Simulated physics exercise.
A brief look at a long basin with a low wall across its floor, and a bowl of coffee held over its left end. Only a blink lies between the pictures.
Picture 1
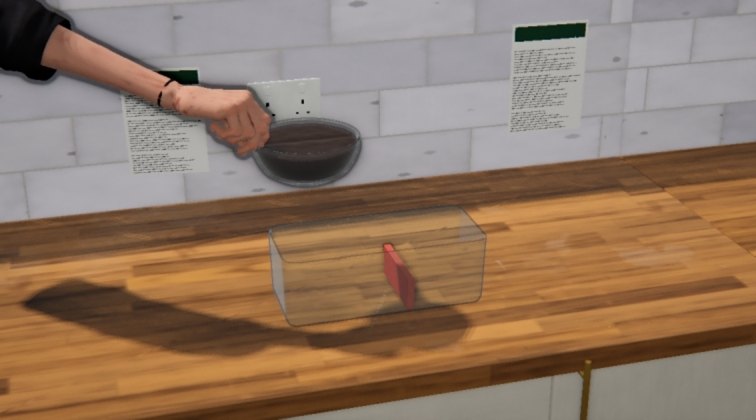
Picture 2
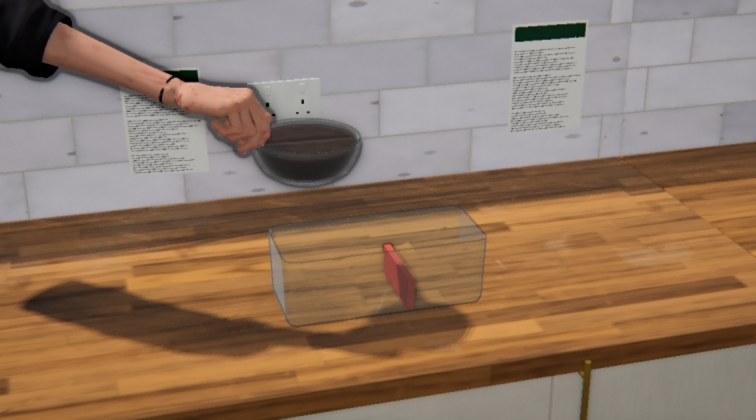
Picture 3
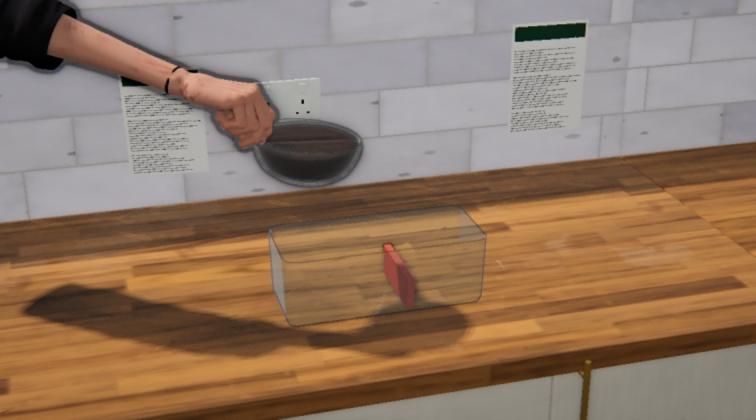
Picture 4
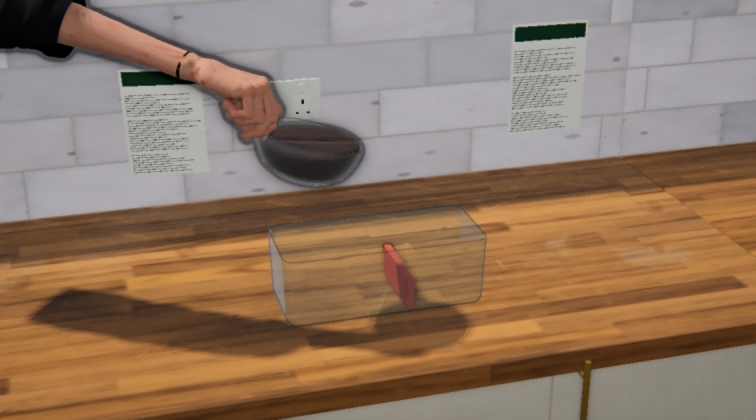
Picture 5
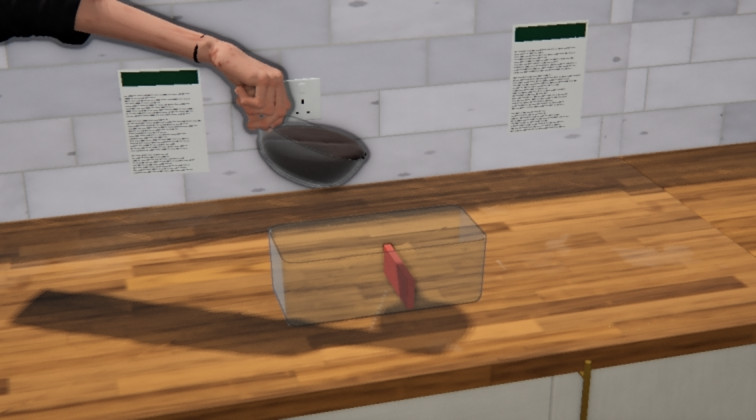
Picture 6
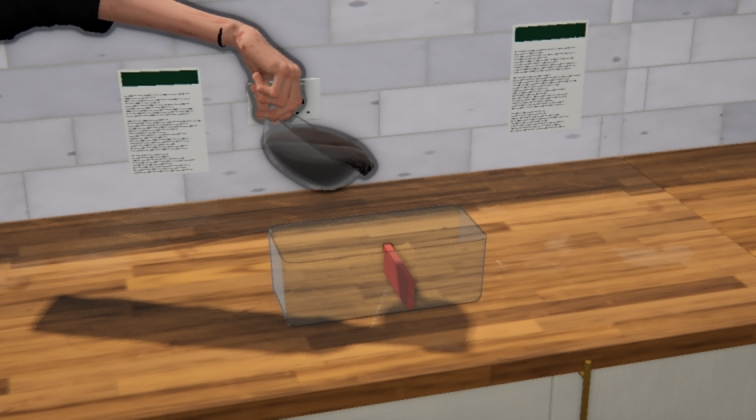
A hand holding a small bowl of dark coffee above a clear, long basin with a low red wall inside slowly tilted it to the right, and the coffee shifted toward the lowered rim.
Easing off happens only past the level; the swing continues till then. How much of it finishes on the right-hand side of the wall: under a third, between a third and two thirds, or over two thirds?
I predict a little ends up right of the wall, short of one third.
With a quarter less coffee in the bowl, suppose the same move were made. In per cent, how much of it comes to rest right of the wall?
About 15 %.
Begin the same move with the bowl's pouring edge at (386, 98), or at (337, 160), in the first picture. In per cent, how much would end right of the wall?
You'd get around 60 per cent and then around 10 per cent.
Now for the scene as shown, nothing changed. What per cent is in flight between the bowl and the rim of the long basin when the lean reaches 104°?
That comes to near 25 percent.
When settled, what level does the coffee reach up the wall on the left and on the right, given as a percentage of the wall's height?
On the left roughly 40, on the right roughly 20.
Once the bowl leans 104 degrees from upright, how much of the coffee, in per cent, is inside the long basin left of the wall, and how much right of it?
Left: 45 %; right: 25 %.
A moment on, the bowl is tipped right over and 3 per cent is still to pour, 44 is left of the wall and 27 right of it.
Next, the bowl is tipped right over and 0 per cent is still to pour, 64 is left of the wall and 24 right of it.
Then the bowl is tipped right over and 0 per cent is still to pour, 65 is left of the wall and 26 right of it.
Later the bowl is tipped right over and 0 per cent is still to pour, 66 is left of the wall and 26 right of it.
At rest 66 per cent lies left of the wall, 26 right of it and 8 outside.
